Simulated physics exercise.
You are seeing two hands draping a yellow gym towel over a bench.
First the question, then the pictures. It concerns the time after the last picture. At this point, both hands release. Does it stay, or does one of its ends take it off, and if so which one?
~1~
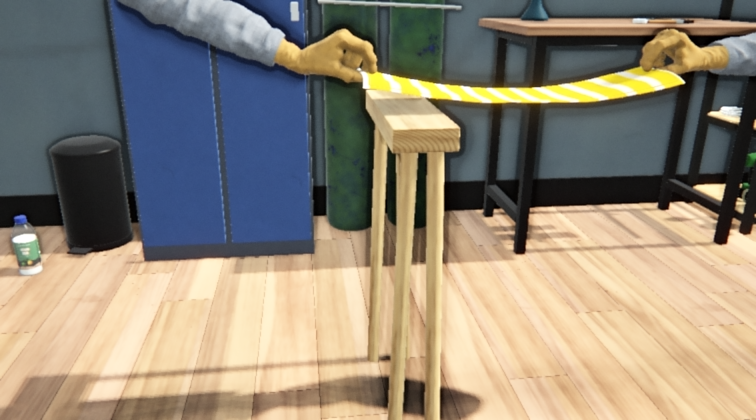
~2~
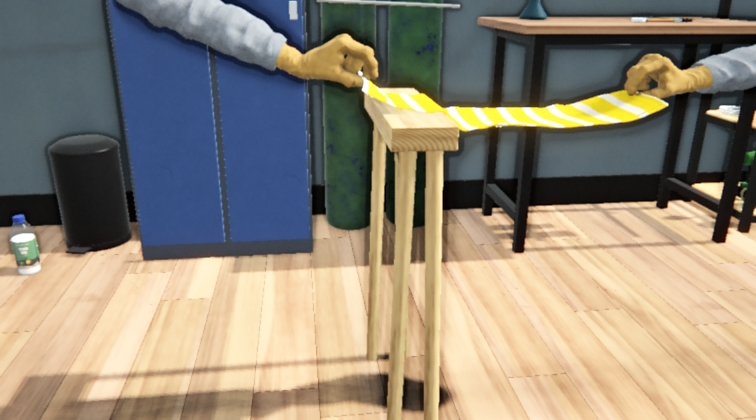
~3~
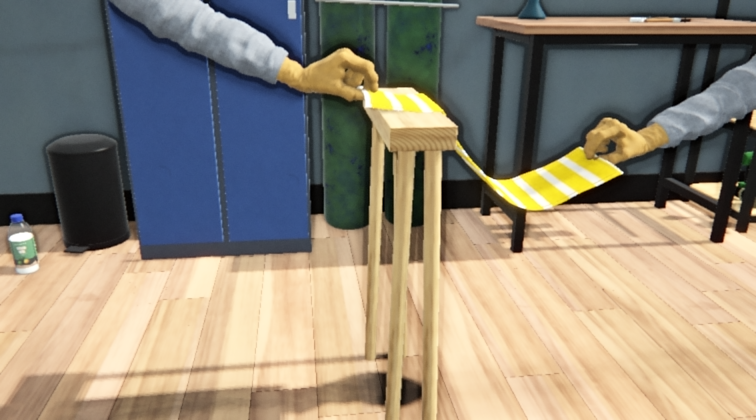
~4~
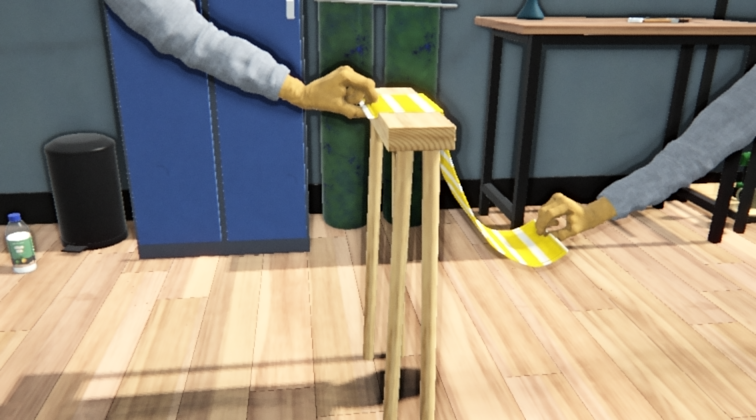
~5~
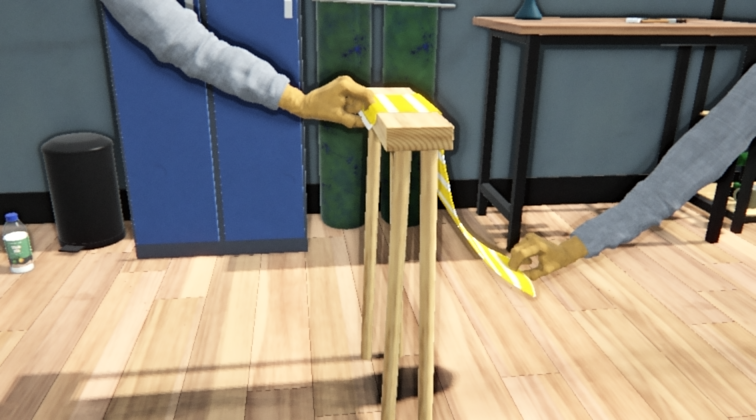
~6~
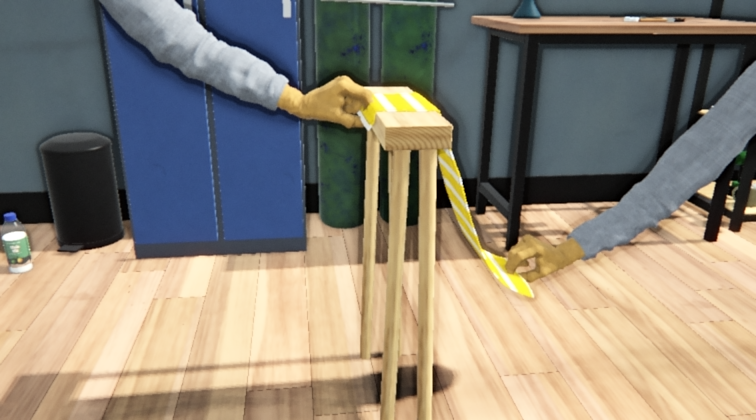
I reckon it will give way to the right.
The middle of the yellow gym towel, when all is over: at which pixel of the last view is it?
The middle of it rests at (435, 394) in the last picture.
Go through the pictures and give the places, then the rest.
The first frame shows left end (370, 89); right end (679, 84); top of the bench (427, 134).
The second frame shows left end (368, 94); right end (662, 108).
The third frame shows left end (372, 107); right end (617, 175); top of the bench (424, 132).
The fourth frame shows left end (375, 118); right end (564, 255).
The fifth frame shows left end (373, 125); right end (530, 294).
The sixth frame shows left end (372, 125); right end (529, 296); far more of it on the right.
Then, 0.22 s later than the last view, gym towel sliding right.
Then, 0.42 s later than the last view, gym towel clear of the top and falling near (443, 314).
Then, 0.62 s later than the last view, gym towel in a heap on the floor near (437, 392).
Finally, gym towel in a heap on the floor near (435, 394). The yellow gym towel runs off to the right.
